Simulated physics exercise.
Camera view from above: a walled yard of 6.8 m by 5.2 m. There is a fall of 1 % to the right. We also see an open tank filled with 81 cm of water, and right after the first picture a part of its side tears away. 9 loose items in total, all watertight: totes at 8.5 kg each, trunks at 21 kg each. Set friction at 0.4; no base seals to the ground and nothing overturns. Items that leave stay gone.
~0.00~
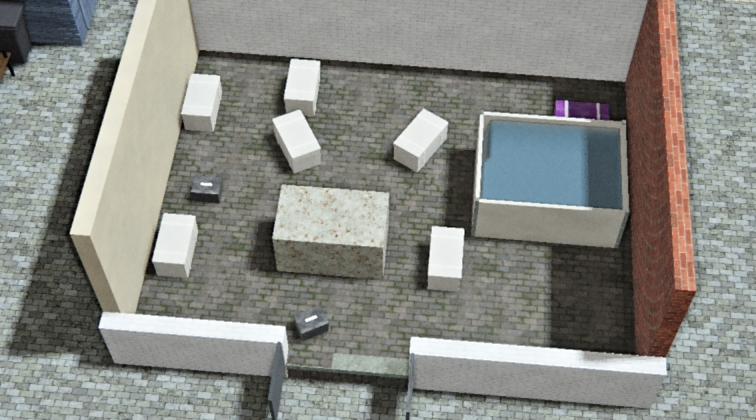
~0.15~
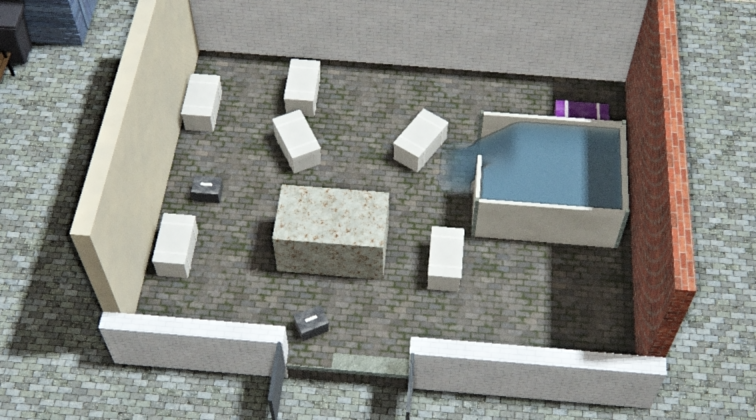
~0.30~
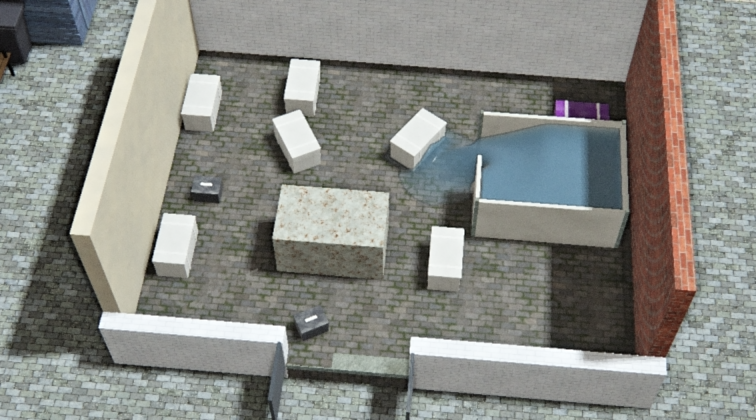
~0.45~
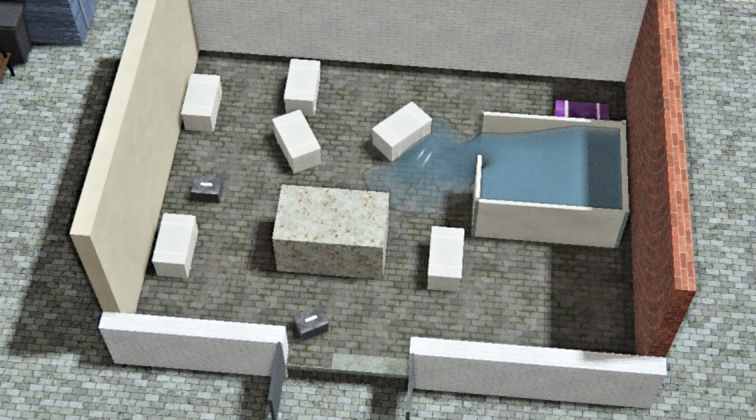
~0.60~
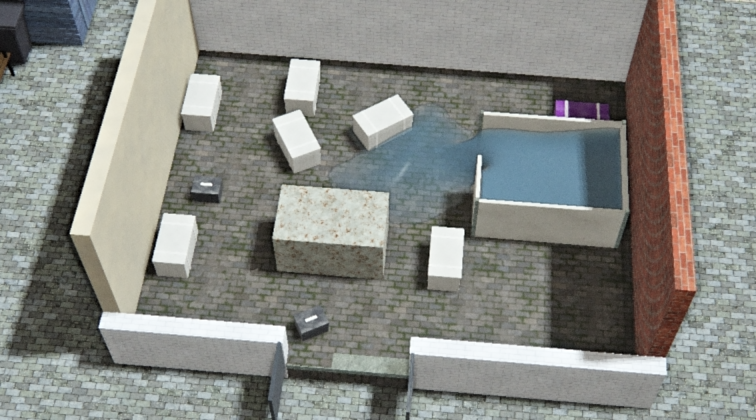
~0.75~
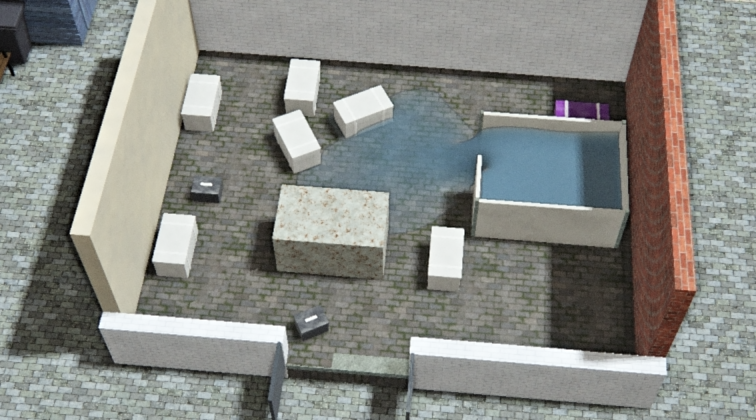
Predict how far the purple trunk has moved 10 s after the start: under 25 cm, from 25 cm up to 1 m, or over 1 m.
It's going to keep its spot, I think.
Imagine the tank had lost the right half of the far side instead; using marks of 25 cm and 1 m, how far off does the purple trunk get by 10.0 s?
The purple trunk simply gets swept away.
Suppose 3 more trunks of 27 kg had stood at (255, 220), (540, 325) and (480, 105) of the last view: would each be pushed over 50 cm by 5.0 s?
In order: Above it, below it, below it.
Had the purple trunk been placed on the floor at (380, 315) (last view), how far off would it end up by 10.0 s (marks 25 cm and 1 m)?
It ends far away.
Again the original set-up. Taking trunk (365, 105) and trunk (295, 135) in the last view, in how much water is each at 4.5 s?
First roughly 9 cm, second roughly 8 cm.
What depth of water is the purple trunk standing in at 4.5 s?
Roughly 0 cm deep.
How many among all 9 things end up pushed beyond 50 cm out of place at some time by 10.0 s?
8.
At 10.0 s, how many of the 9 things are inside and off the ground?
At that instant the tally stands at 5.
After 2.0 s the purple trunk is near (582, 114), 0.0 m from its start, aground; 0 of 9 are out; 3 afloat.
After 4.5 s the purple trunk is near (582, 114), 0.0 m from its start, aground; 0 of 9 are out; 3 afloat.
After 7.0 s the purple trunk is near (582, 114), 0.0 m from its start, aground; 0 of 9 are out; 3 afloat.
After 10.0 s the purple trunk is near (584, 115), 0.0 m from its start, afloat; 0 of 9 are out; 5 afloat.
